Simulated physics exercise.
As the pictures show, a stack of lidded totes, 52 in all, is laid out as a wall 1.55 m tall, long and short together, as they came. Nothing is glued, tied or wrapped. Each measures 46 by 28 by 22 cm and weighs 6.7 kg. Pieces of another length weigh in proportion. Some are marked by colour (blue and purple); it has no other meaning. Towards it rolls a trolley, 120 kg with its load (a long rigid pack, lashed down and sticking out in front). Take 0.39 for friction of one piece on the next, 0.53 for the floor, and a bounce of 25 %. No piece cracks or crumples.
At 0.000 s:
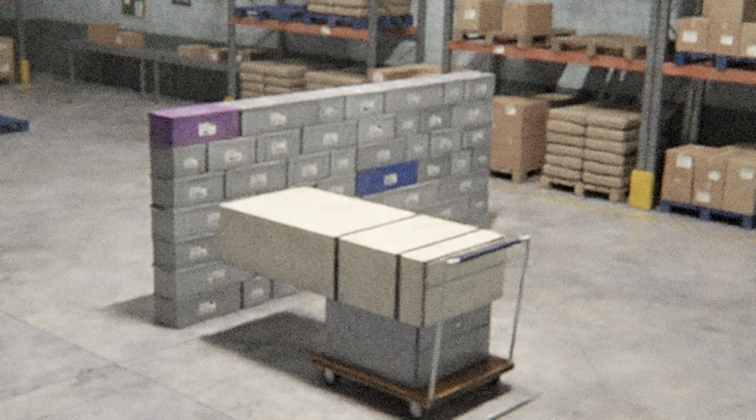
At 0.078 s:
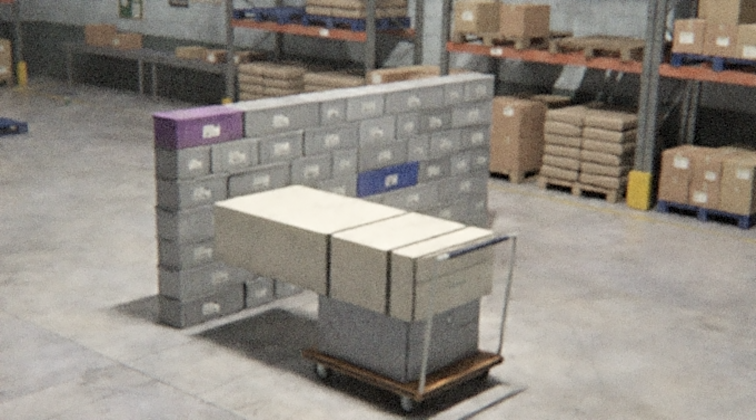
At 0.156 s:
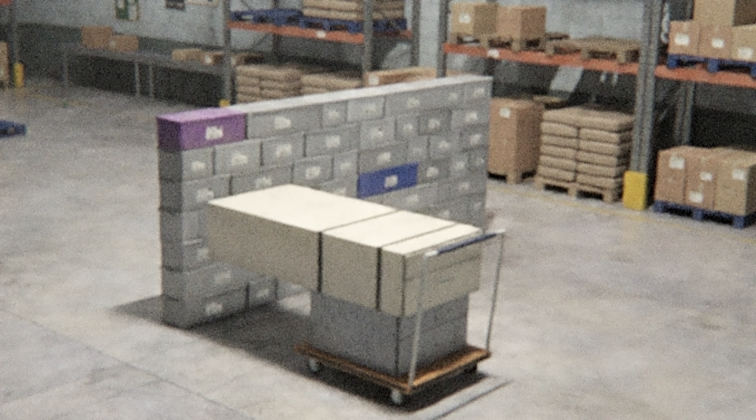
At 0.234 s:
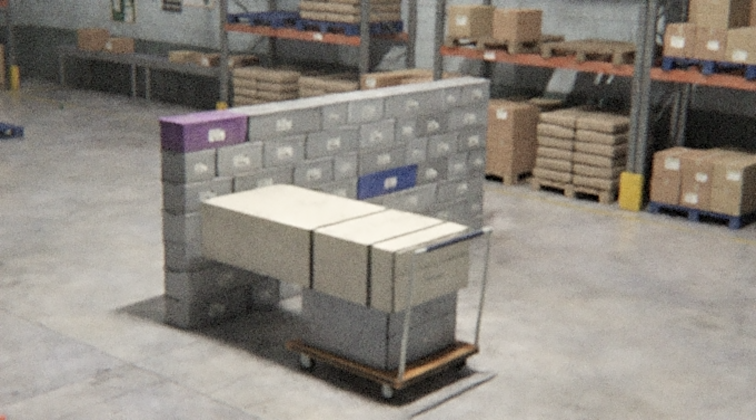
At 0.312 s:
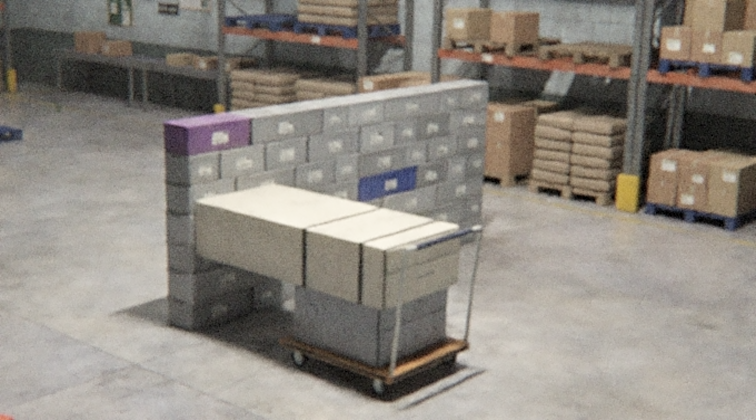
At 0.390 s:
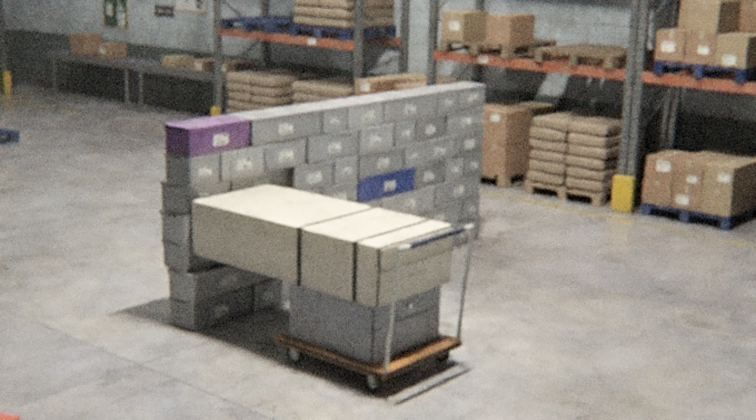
A trolley carrying a long, pale strapped pack rolled toward a wall of grey totes with one purple and one blue, then its front end pushed in, and a few totes shifted slightly.
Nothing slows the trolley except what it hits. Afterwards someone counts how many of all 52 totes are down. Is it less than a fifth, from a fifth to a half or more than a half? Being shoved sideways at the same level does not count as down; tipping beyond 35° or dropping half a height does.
The part is from a fifth to a half.
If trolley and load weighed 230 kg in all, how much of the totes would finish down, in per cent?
Then about 40 per cent.
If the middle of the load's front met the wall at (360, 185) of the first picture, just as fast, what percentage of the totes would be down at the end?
In that case about 0 per cent.
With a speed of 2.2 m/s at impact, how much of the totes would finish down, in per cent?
In that case about 30 per cent.
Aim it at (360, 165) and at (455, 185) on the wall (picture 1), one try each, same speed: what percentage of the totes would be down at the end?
About 40 then 0 per cent.
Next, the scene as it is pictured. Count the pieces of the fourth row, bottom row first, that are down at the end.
3 from that row.
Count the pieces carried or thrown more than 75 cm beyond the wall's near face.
Roughly 14 of them.
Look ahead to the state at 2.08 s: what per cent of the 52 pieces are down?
By then 35 per cent.
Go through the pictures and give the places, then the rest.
In the first frame (we follow the side turned to the camera; the camera moves round a little), load (225, 224) 42 cm short of the wall; purple tote (207, 128); blue tote (389, 179); no piece has moved.
Load (220, 222) 31 cm short of the wall; purple tote (211, 130), in the second frame.
Load (213, 220) 21 cm short of the wall; purple tote (214, 132), in the third frame.
Load (206, 219) 10 cm short of the wall; purple tote (217, 134), in the fourth frame.
Load (201, 218) just touching; purple tote (220, 137), in the fifth frame.
Load (197, 218) 6 cm into the wall's line; purple tote (221, 139); blue tote (388, 185); 6 stirred so far, in the sixth frame.
Around 1.06 s, load 19 cm past the wall's line, stopped; none of the 52 totes down, 17 disturbed; purple tote tipped 11°.
Around 1.66 s, load 20 cm past the wall's line, stopped; 16 of the 52 totes down; purple tote tipped 43°, 27 cm lower.
Around 2.08 s, load 20 cm past the wall's line, stopped; 17 of the 52 totes down; purple tote on its side.
Finally (3.9 s), load 20 cm past the wall's line, stopped; 17 of the 52 totes down; purple tote on its side; blue tote unmoved. That is 33 per cent. Seen by the last camera, middles, purple tote near (88, 244), blue tote near (376, 183).
